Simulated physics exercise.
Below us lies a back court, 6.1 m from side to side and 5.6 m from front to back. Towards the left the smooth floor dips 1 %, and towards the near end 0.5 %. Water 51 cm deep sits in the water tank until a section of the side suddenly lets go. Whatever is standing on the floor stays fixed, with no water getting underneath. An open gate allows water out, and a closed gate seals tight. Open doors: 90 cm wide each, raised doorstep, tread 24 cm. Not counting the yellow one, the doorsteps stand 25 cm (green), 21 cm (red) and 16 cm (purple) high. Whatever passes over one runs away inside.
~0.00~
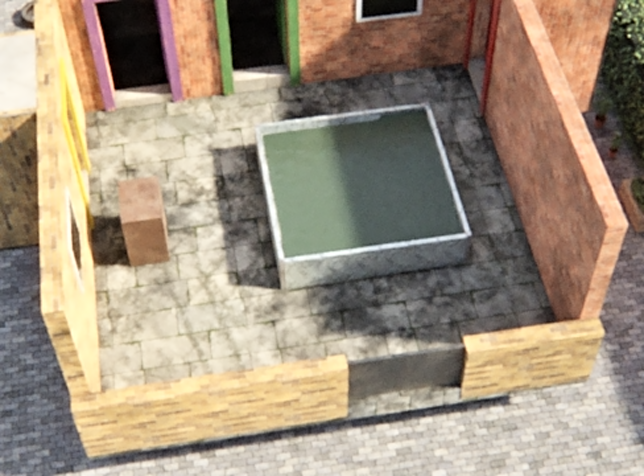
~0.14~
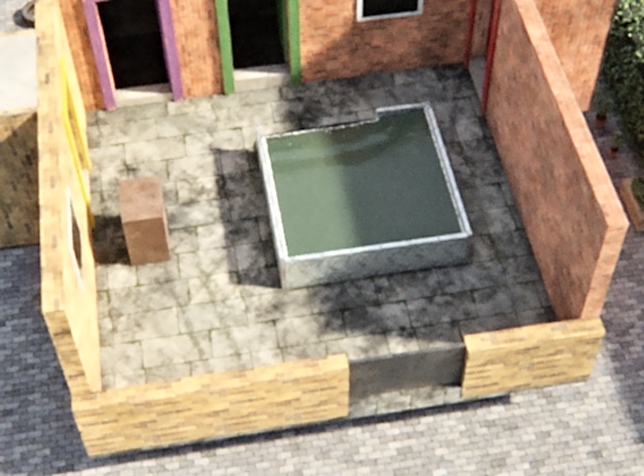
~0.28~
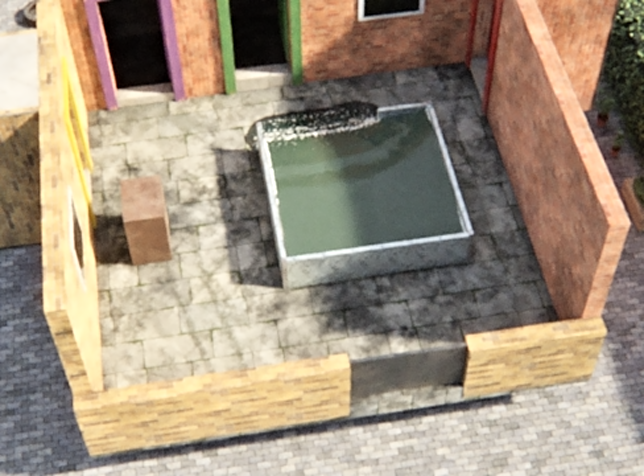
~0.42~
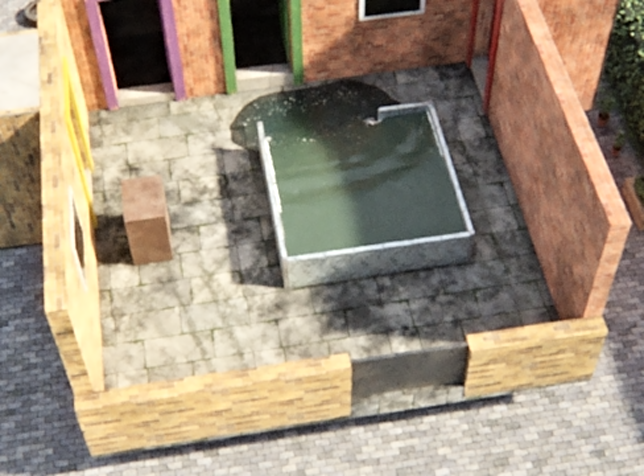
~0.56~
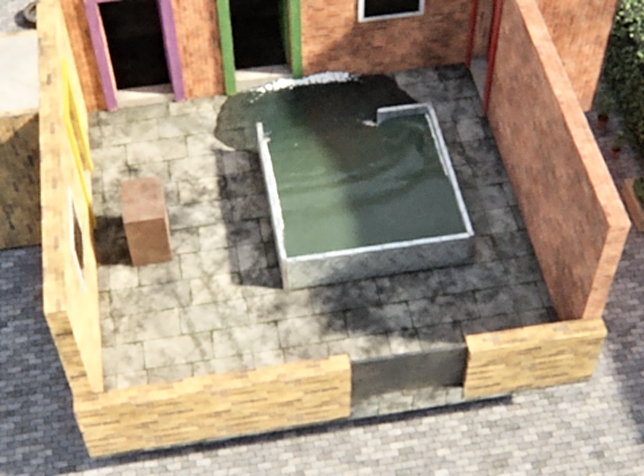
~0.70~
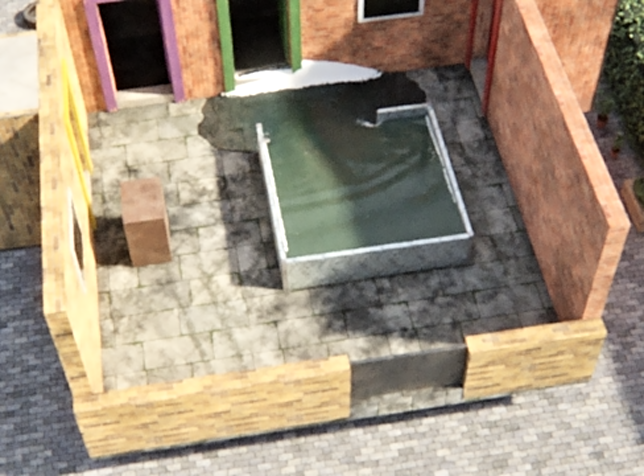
Water poured out through a gap in the far side of the square tank in the brick-walled courtyard, then spread across the paving in a dark, widening patch toward the back wall, edged with white foam.
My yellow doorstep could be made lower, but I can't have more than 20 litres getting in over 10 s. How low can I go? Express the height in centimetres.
You could bring it down to roughly 14 cm.
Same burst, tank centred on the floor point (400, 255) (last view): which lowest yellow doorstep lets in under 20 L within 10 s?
Then close to 15 cm.
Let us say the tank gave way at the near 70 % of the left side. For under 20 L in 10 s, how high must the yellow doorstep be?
The answer is some 13.5 cm.
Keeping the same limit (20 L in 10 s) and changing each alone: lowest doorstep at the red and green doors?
About 20 cm at red and 33 cm at green.
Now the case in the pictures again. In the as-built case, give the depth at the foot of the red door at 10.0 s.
Depth: Near 6.5 cm.
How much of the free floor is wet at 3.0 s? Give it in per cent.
I'd say near 45 percent is wet.
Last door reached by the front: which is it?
I'd say the yellow door.
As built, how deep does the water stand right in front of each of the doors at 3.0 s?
Lab note, depth in cm: Green 29; red 25; yellow 17; purple 12.
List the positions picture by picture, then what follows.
The first picture shows the water tank at (358, 182) is whole and still, 51 cm deep; the yellow door at (77, 152) is dry.
In the second picture, water pours out on the far side and has run 0.3 m, to a hidden place; about 8 cm deep outside, 51 cm at the back.
In the third picture, the front is at (337, 109), 0.7 m from the gap on the far side; 1.2 m2 of floor is wet, 51 cm left at the back.
In the fourth picture, the gap is on the far side, the front 1.2 m out at (329, 88); the back of the water tank holds 51 cm.
In the fifth picture, the front is at (375, 74), 1.4 m from the gap on the far side; 3.3 m2 of floor is wet, 51 cm left at the back.
In the sixth picture, the gap is on the far side, the front 1.6 m out at (271, 69); the back of the water tank holds 51 cm; 2.1 m in a straight line remain to the yellow door at (79, 152).
After 1.4 s water covers 20 % of the floor, deepest (40 cm) near (281, 87); it has not reached the yellow door.
After 3.0 s water covers 45 % of the floor, deepest (35 cm) near (99, 112); 17 cm at the yellow door, 1 litre in over its 13 cm doorstep.
After 10.0 s water covers 95 % of the floor, deepest (22 cm) near (106, 428); 12 cm at the yellow door, 28 litres in over its 13 cm doorstep.
At the yellow door as built, the water arrived by 2.4 s and peaked near 18 cm at 3.6 s.
Run again over the same 10 s with other heights there, 28 litres in over 13 cm, 10 litres over 15.5 cm. The limit of 20 litres is kept from about 14 cm up.
